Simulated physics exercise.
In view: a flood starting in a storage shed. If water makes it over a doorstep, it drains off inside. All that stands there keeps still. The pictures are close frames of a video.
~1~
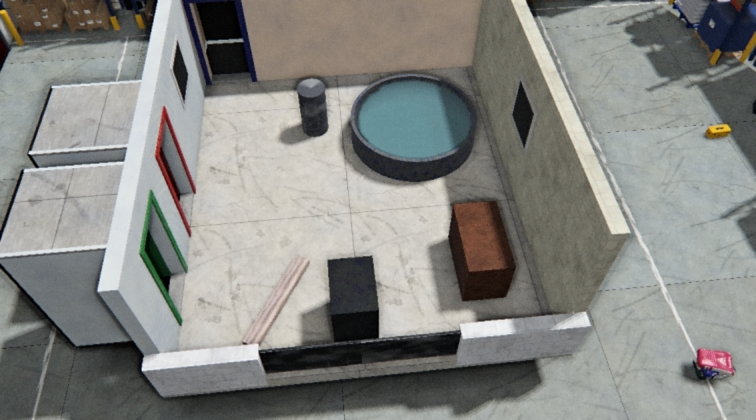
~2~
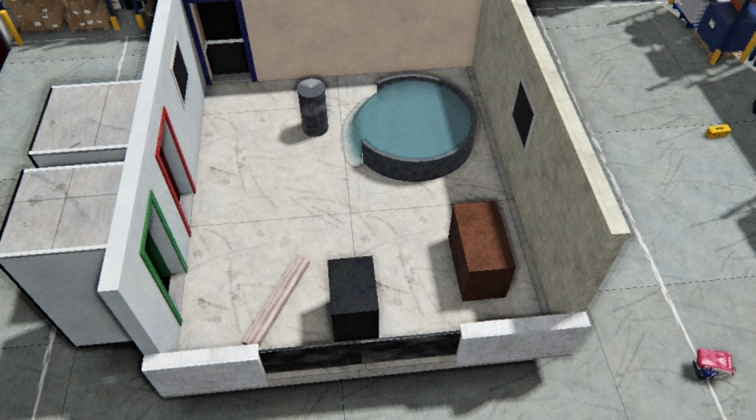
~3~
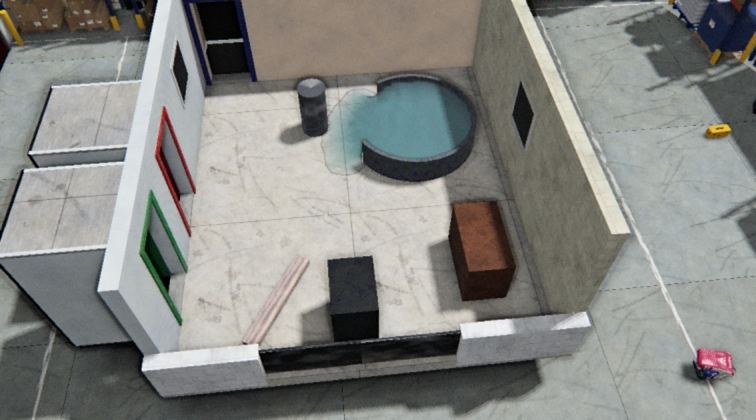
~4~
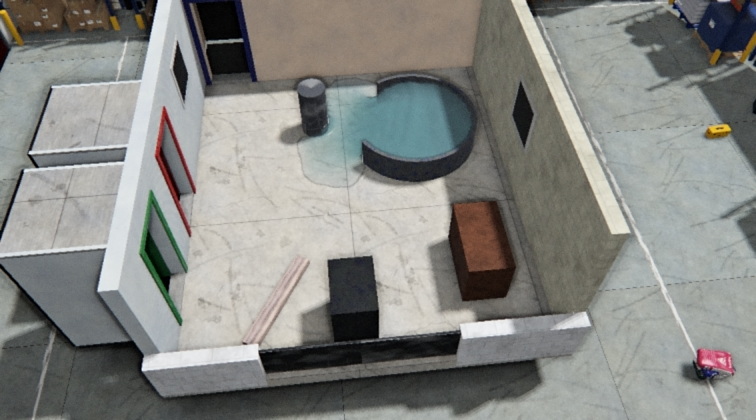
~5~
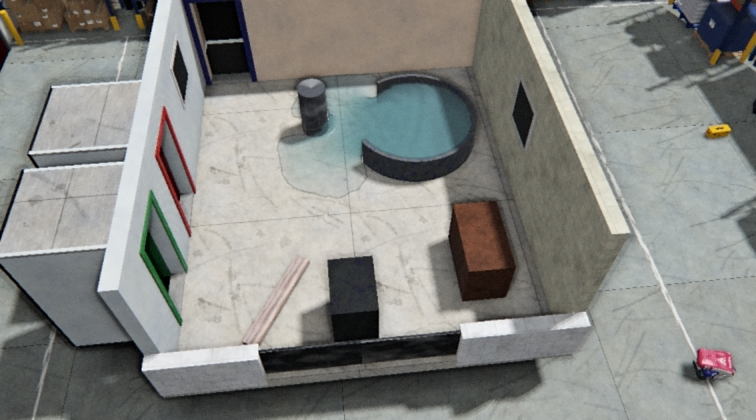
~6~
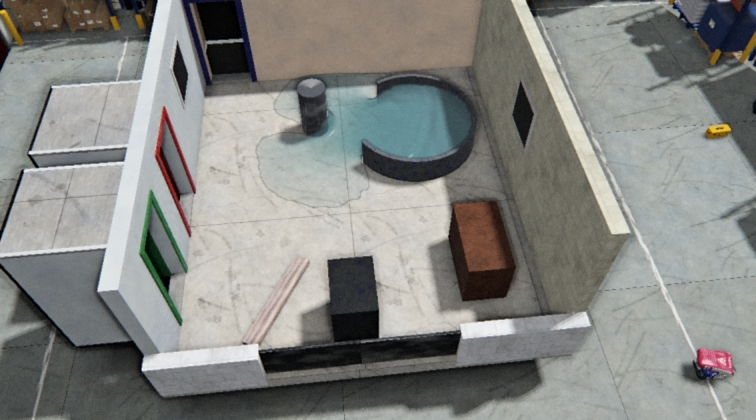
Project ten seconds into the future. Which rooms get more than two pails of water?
In the end blue door: Exceeds it; red door: Exceeds it; green door: Exceeds it.
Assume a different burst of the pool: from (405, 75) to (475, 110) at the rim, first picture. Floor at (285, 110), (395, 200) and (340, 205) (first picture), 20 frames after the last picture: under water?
Sequence of results: Reached by the flood, missed by the flood, missed by the flood.
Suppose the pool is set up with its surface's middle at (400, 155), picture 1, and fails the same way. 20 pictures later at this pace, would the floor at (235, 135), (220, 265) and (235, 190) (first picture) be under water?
Point by point: Swamped; swamped; swamped.
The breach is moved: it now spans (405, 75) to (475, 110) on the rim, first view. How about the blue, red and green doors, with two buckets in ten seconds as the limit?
Blue door: Beyond the mark; red door: Short of the mark; green door: Short of the mark.
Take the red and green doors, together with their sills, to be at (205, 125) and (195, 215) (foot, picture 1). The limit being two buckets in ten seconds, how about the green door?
Outcome: Green door rises above.
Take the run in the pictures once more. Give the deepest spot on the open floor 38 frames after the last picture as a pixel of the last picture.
About (176, 373).
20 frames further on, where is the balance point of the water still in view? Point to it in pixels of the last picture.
Near (314, 145) in the last view.
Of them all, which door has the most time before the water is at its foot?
It's the green-painted one.
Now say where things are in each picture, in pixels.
In the first picture, still water in the round tank at (414, 118).
In the second picture, water pours out at (356, 123) and has run to a hidden place.
In the third picture, water pours out at (356, 125) and has run to (340, 171).
In the fourth picture, water pours out at (356, 126) and has run to (340, 82).
In the fifth picture, the front is at (298, 184), out from the gap at (356, 126).
In the sixth picture, water pours out at (356, 126) and has run to (267, 180).
A moment on, water covers 30 % of the floor; the blue door wet at the sill, nothing in, the red door not reached, the green door not reached.
Next, water covers 40 % of the floor; the blue door under two buckets in, the red door under two buckets in, the green door not reached.
Then, water covers 55 % of the floor; the blue door over two buckets in, the red door over two buckets in, the green door under two buckets in.
Later, water covers 70 % of the floor; the blue door far over two buckets in, the red door over two buckets in, the green door under two buckets in.
In the end, water covers 95 % of the floor; the blue door far over two buckets in, the red door far over two buckets in, the green door far over two buckets in.
